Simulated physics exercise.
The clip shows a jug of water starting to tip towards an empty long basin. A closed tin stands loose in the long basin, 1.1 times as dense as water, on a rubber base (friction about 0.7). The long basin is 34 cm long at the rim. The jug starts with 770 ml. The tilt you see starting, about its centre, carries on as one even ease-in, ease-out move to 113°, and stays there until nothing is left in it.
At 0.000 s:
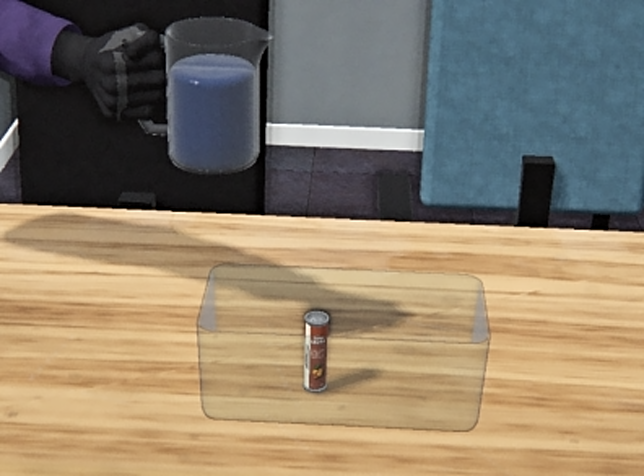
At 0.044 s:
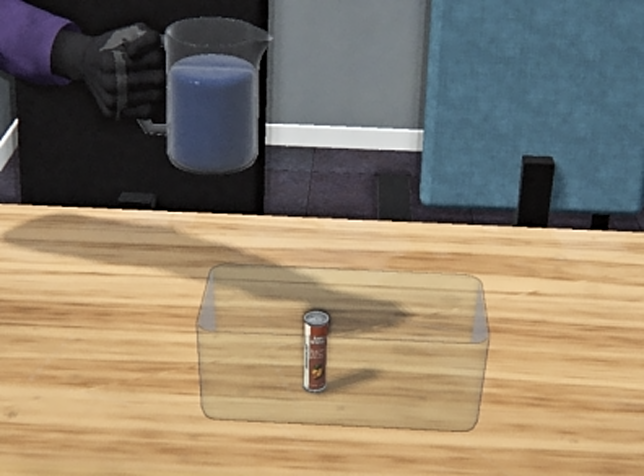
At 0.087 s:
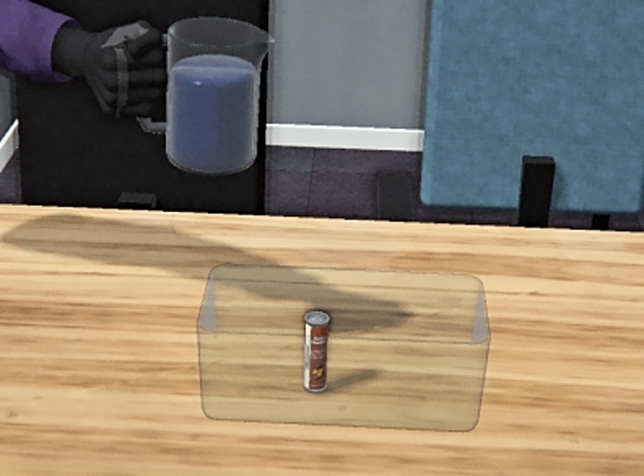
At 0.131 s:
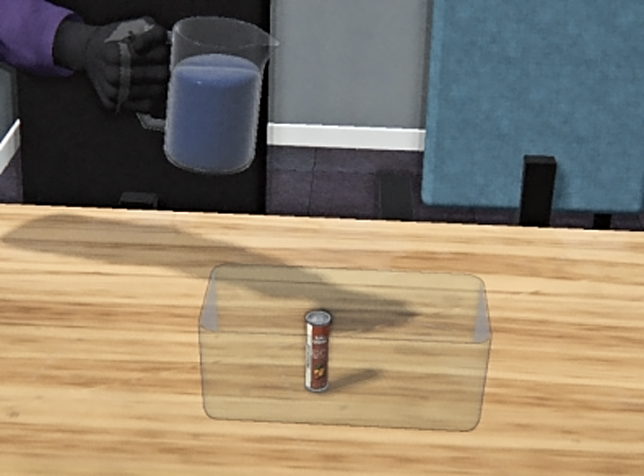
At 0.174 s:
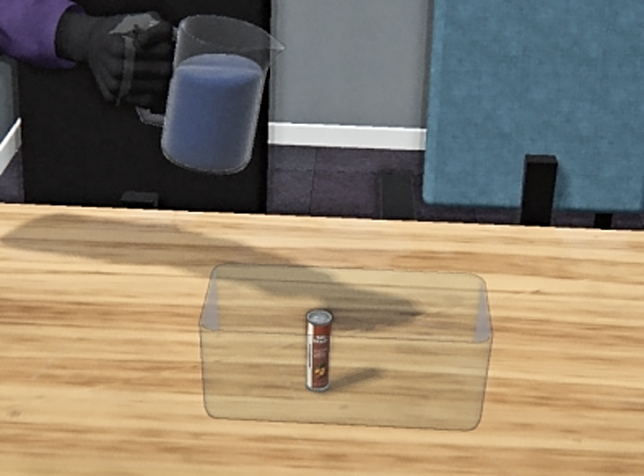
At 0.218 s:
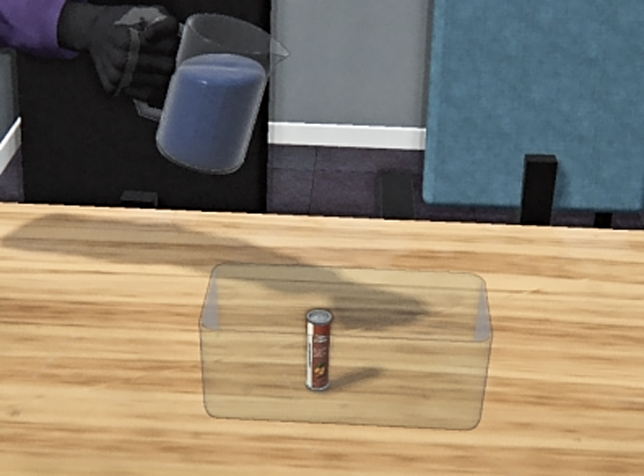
A gloved hand gradually tilts a jug of blue liquid rightward above a clear basin holding a tin.
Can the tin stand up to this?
The tin keeps standing.
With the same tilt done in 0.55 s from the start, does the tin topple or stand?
Then it remains upright.
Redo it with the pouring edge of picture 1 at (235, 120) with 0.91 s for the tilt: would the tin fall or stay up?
Then it falls.
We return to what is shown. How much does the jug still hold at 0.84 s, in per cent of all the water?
Some 30 per cent.
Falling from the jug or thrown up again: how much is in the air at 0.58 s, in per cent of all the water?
Some 12 per cent.
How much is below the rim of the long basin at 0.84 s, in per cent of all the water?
Some 30 per cent.
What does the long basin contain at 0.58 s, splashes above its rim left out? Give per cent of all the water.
Some 0 per cent.
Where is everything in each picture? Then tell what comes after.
In the first picture, tilt 0°; pouring edge (274, 36); surface from (171, 65) to (256, 69); the long basin's rim runs from (205, 297) to (485, 310); the tin's top is at (317, 321).
In the second picture, tilt 1°; pouring edge (274, 37); surface from (171, 65) to (256, 69).
In the third picture, tilt 3°; pouring edge (276, 39); surface from (172, 66) to (257, 70).
In the fourth picture, tilt 6°; pouring edge (281, 42); surface from (175, 66) to (260, 70).
In the fifth picture, tilt 10°; pouring edge (286, 47); surface from (177, 66) to (263, 70).
In the sixth picture, tilt 15°; pouring edge (290, 53); surface from (177, 69) to (266, 70).
By 0.58 s the tilt is 79° and 88 per cent is still to pour; the tin stands where it began.
By 0.84 s the tilt is 111° and 31 per cent is still to pour; the tin stands where it began.
By 1.11 s the tilt is 113° and 2 per cent is still to pour; the tin stands where it began.
By 1.41 s the tilt is 113° and 0 per cent is still to pour; the tin stands where it began.
At rest the tin stands where it began.
